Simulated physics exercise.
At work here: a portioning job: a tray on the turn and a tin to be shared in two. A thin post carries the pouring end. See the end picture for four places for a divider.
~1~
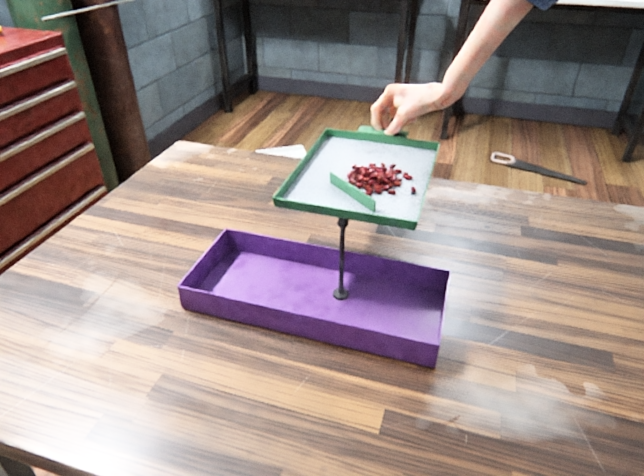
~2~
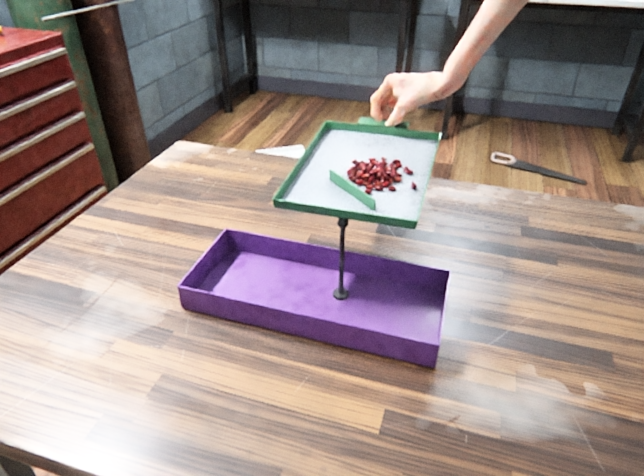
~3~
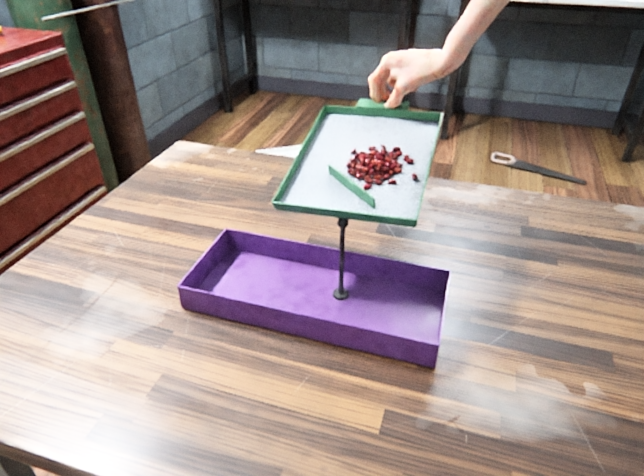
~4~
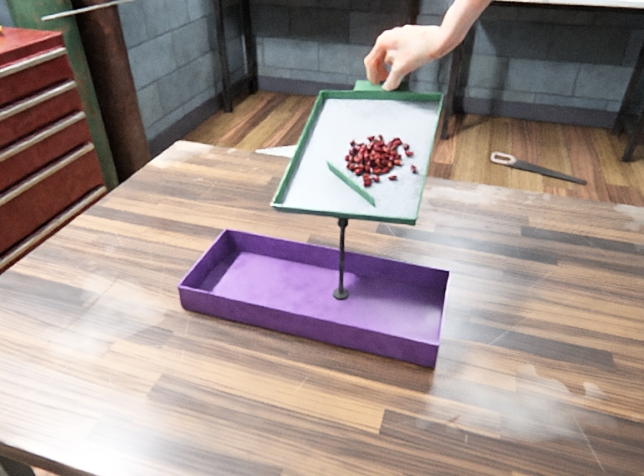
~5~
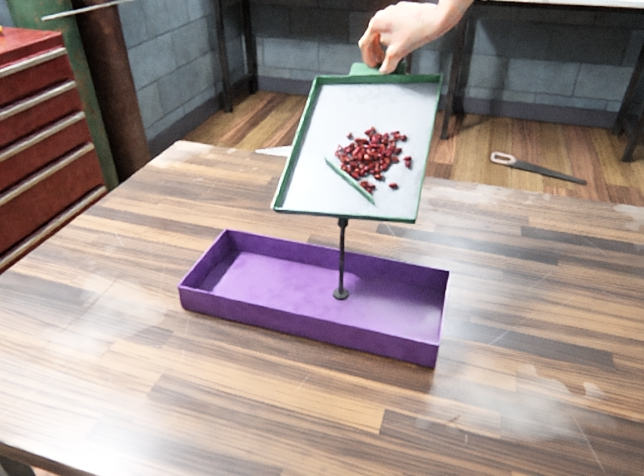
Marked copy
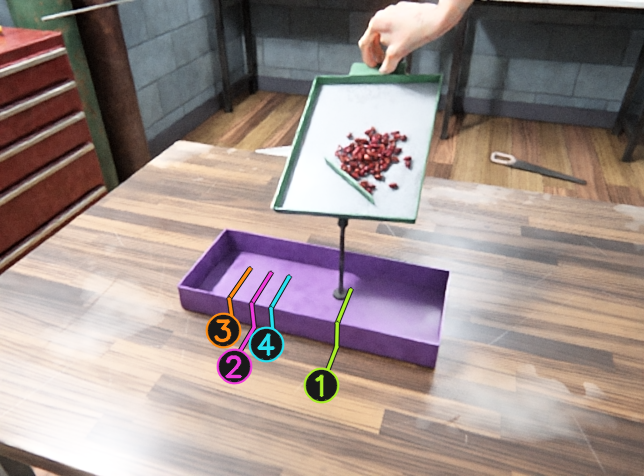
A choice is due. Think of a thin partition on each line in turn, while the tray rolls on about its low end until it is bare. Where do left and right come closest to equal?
I would pick line 1.
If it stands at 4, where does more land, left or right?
Right.
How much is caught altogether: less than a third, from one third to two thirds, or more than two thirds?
More than two thirds.
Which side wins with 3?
The right side.
On the marked copy, line 1 crosses the front rim at (337, 322); line 2 crosses the front rim at (252, 302); line 3 crosses the front rim at (229, 297); line 4 crosses the front rim at (271, 307).
With 1, of what is caught, about two thirds on the left of the divider, about a third on the right.
With 2, of what is caught, none on the left of the divider, all on the right.
With 3, of what is caught, none on the left of the divider, all on the right.
With 4, of what is caught, a small part on the left of the divider, nearly all on the right.
